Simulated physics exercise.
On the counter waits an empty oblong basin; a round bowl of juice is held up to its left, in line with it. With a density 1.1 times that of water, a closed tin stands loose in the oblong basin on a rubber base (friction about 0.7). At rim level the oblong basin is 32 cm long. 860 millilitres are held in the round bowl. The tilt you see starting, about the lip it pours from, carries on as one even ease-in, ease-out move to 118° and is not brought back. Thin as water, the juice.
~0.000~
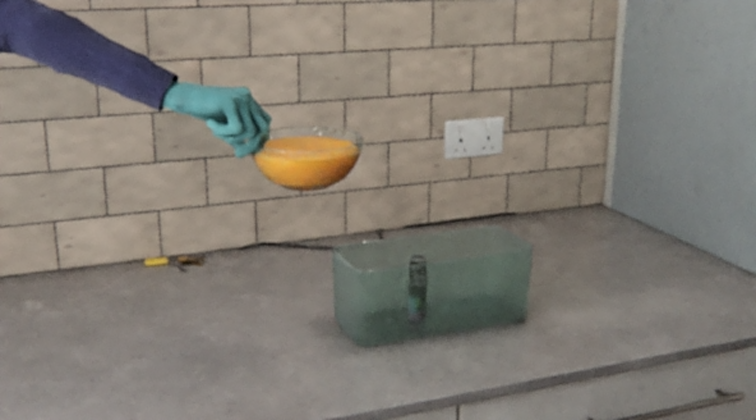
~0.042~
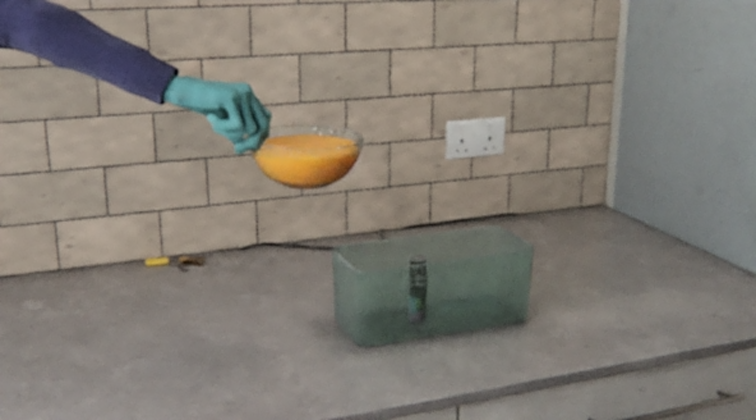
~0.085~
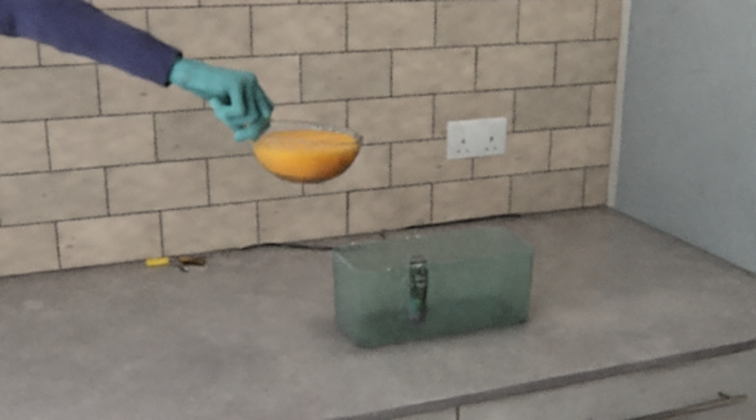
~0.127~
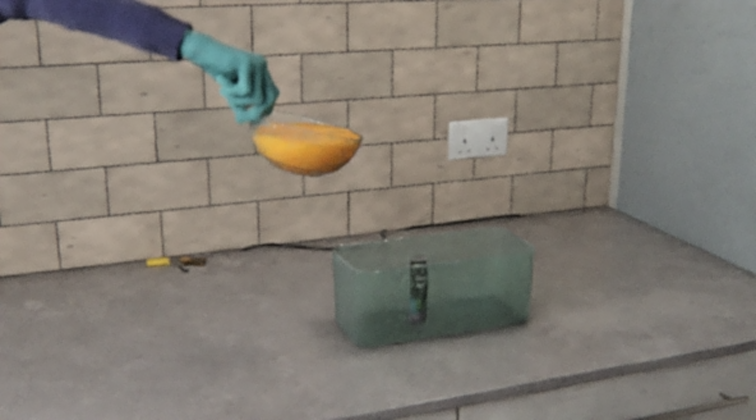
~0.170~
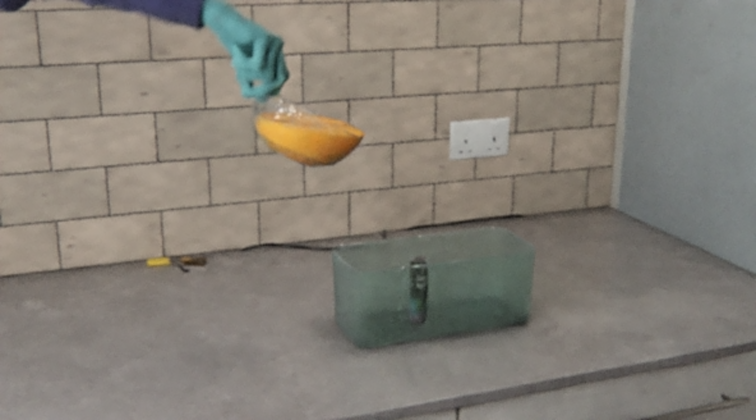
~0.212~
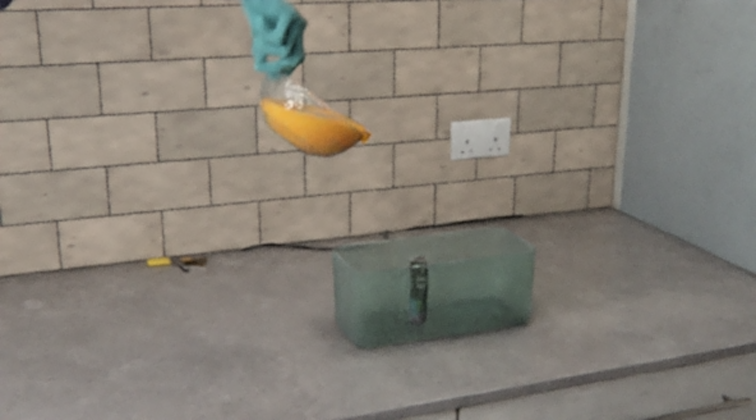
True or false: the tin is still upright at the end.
False.
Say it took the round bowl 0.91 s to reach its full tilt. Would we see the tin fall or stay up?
Result: Tin tipped over.
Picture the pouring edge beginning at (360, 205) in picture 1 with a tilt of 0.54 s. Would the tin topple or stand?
After that, the tin stays vertical.
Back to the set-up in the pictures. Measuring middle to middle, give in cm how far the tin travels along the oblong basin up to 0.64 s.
About 0 cm.
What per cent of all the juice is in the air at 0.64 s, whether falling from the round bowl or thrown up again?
About 5 per cent.
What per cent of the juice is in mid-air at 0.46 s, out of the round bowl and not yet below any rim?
I'd put it at about 82 percent.
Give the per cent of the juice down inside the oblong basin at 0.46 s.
Estimate - around 6 in a hundred parts.
By 0.46 s the tilt is 112° and 12 per cent is still to pour; the tin stands where it began.
By 0.64 s the tilt is 118° and 0 per cent is still to pour; the tin stands where it began.
By 0.83 s the tilt is 118° and 0 per cent is still to pour; the tin leans 30°.
By 1.04 s the tilt is 118° and 0 per cent is still to pour; the tin lies on its side.
At rest the tin lies on its side.
